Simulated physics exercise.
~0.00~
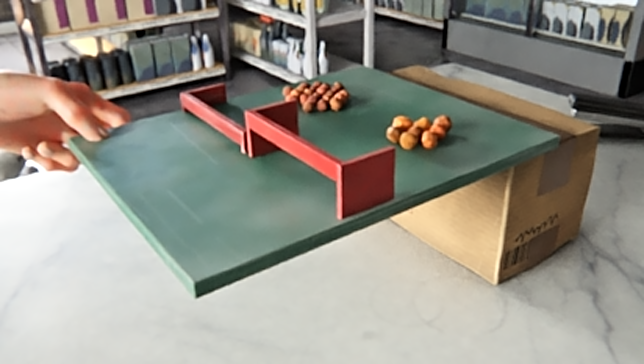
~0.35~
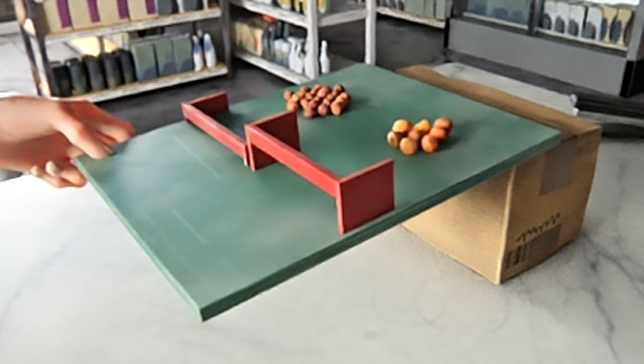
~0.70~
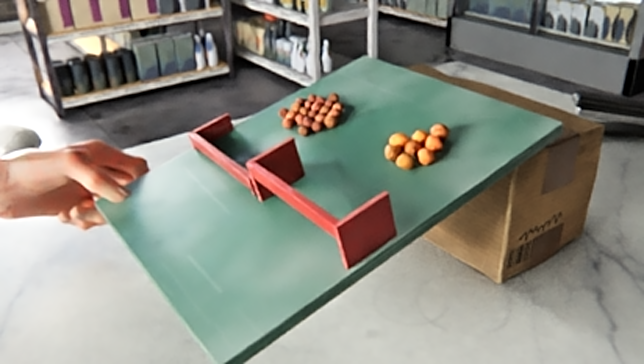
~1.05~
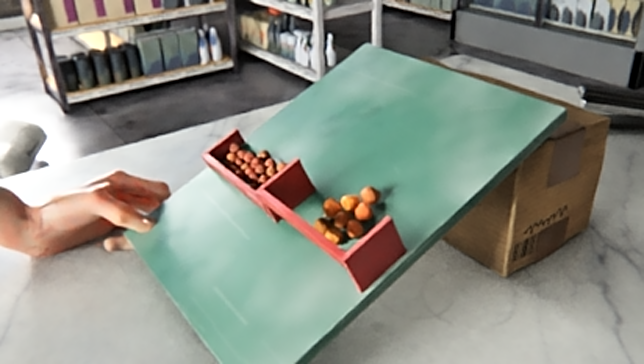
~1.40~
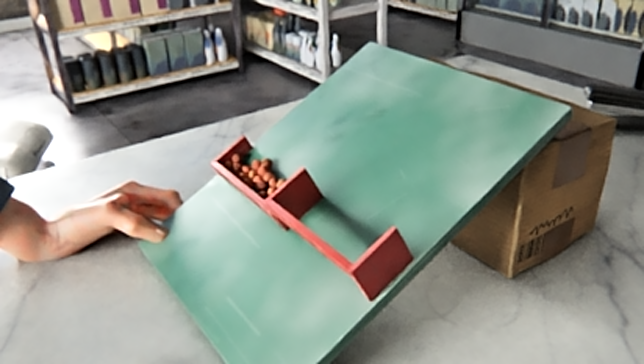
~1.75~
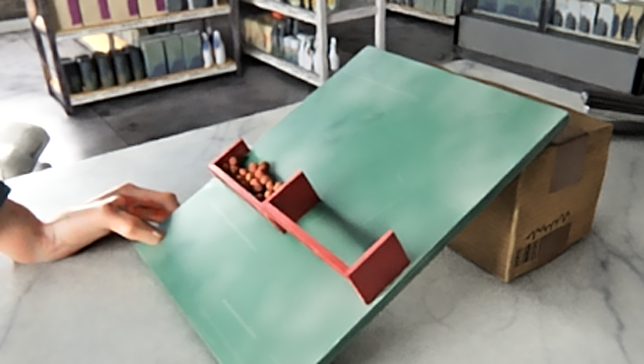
On a marble counter, a hand lowers a green board; orange balls vanish, brown ones lodge.
